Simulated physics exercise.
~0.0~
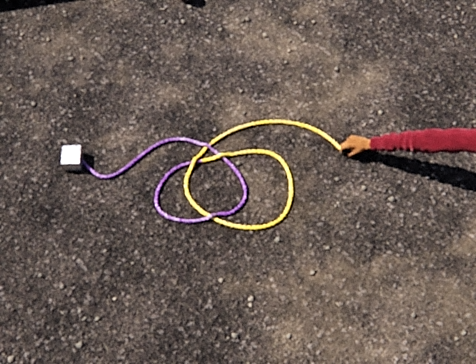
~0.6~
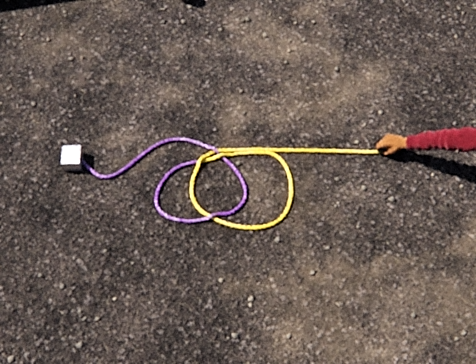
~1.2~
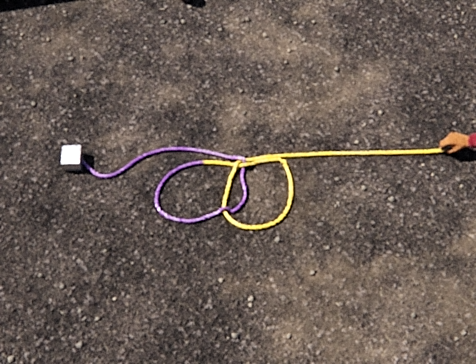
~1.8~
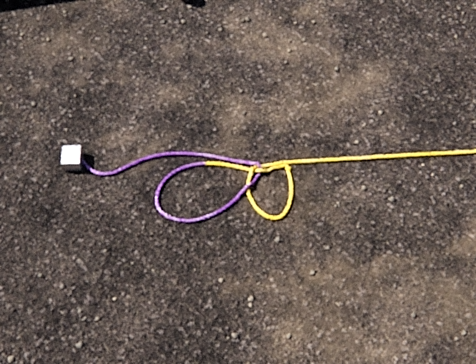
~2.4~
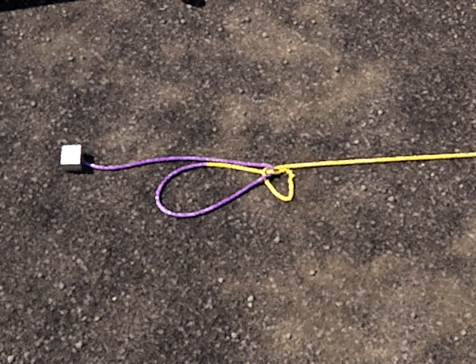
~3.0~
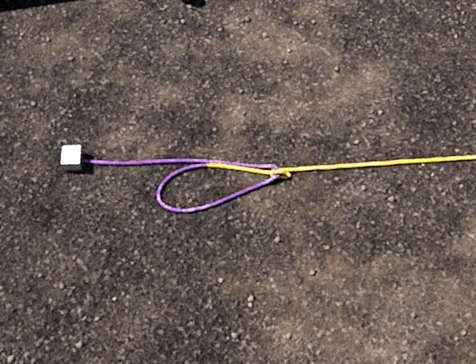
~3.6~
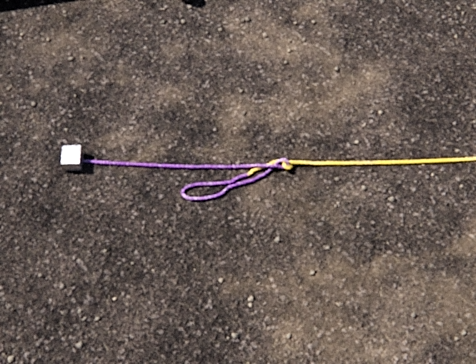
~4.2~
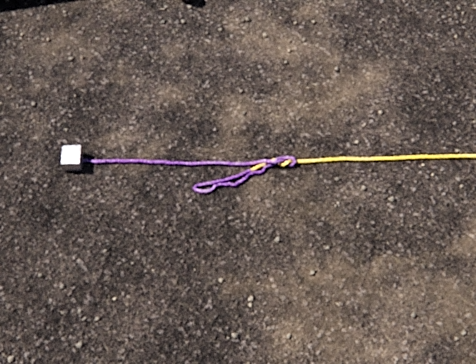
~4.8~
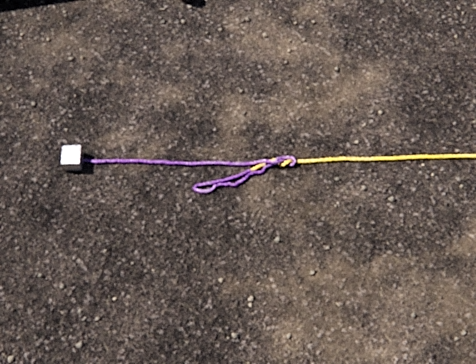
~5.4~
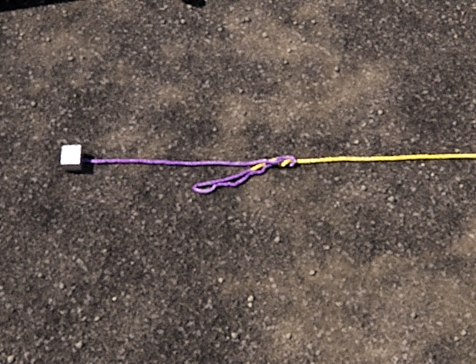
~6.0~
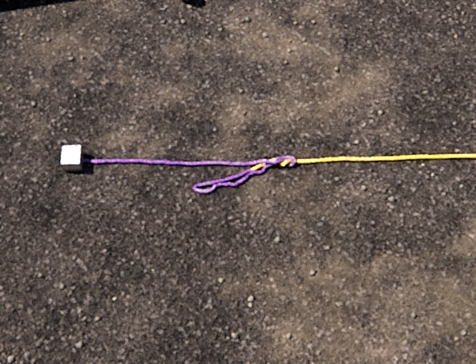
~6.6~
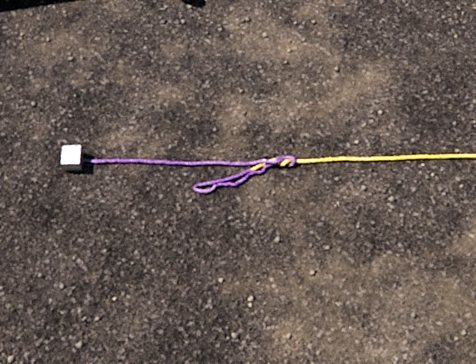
On rough dark ground, a hand pulls a looped purple and yellow rope rightward until it knots.
